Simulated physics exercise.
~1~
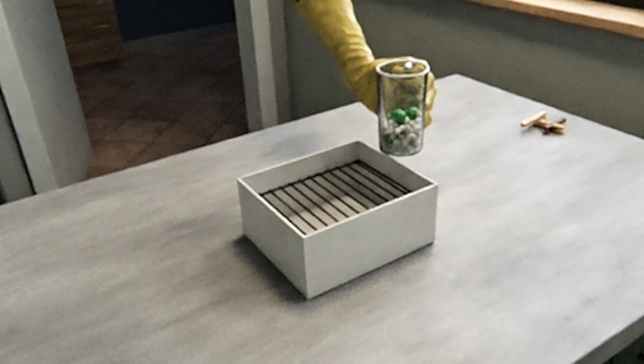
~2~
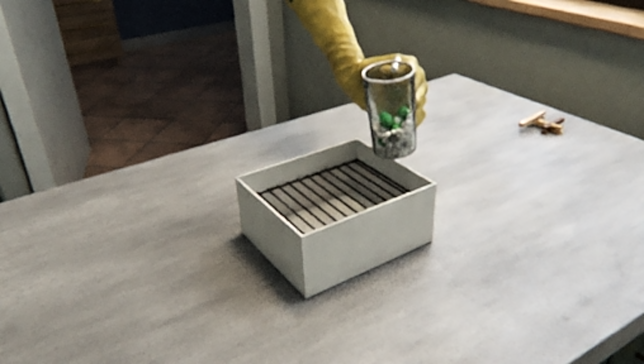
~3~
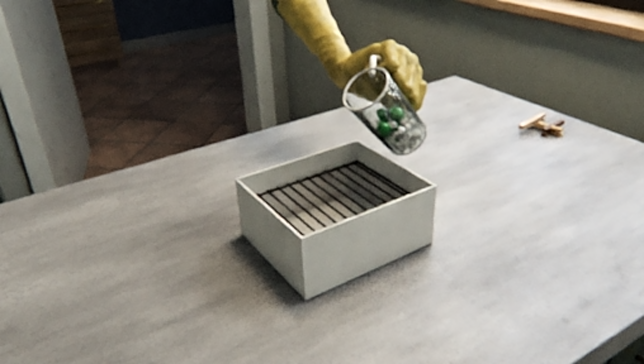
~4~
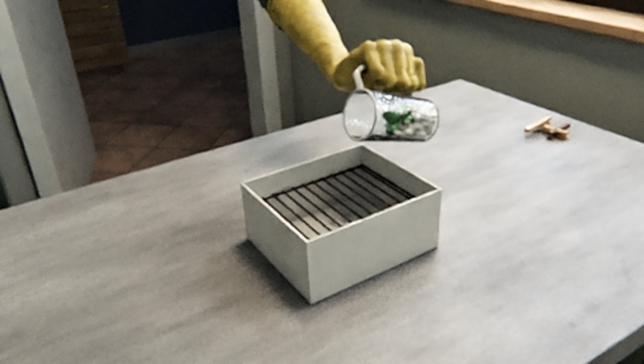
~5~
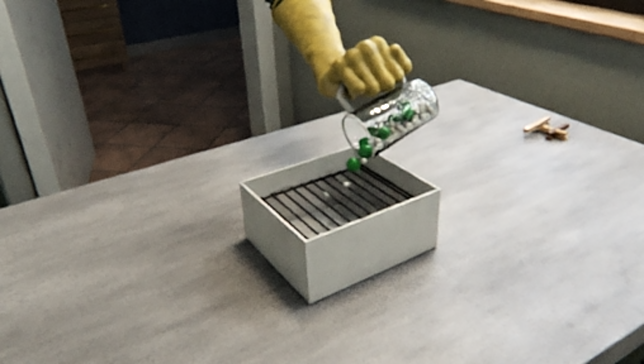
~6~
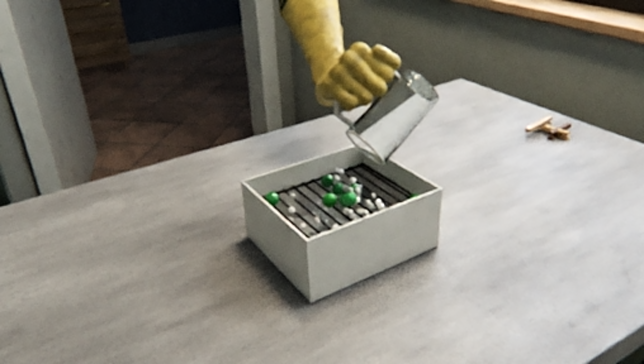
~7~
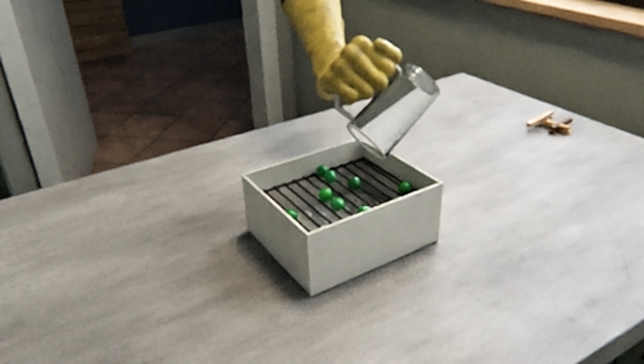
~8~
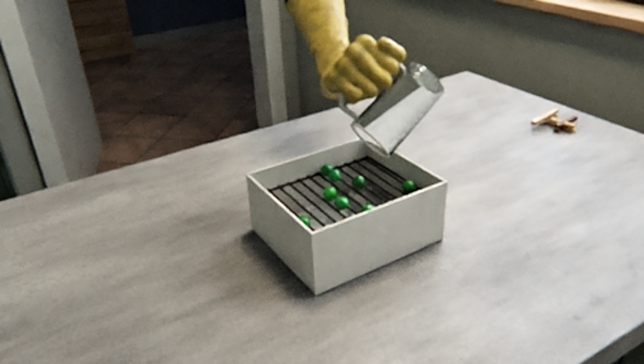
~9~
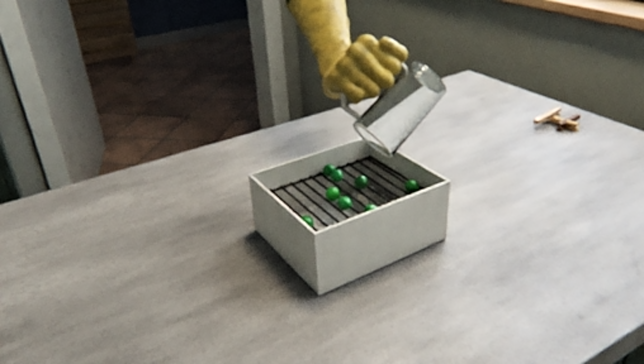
A yellow-gloved hand held a clear cup of green and white pieces over a box with a dark rack of wires, then tipped it and emptied it. The white pieces slipped through the gaps, while the green ones stayed on top.
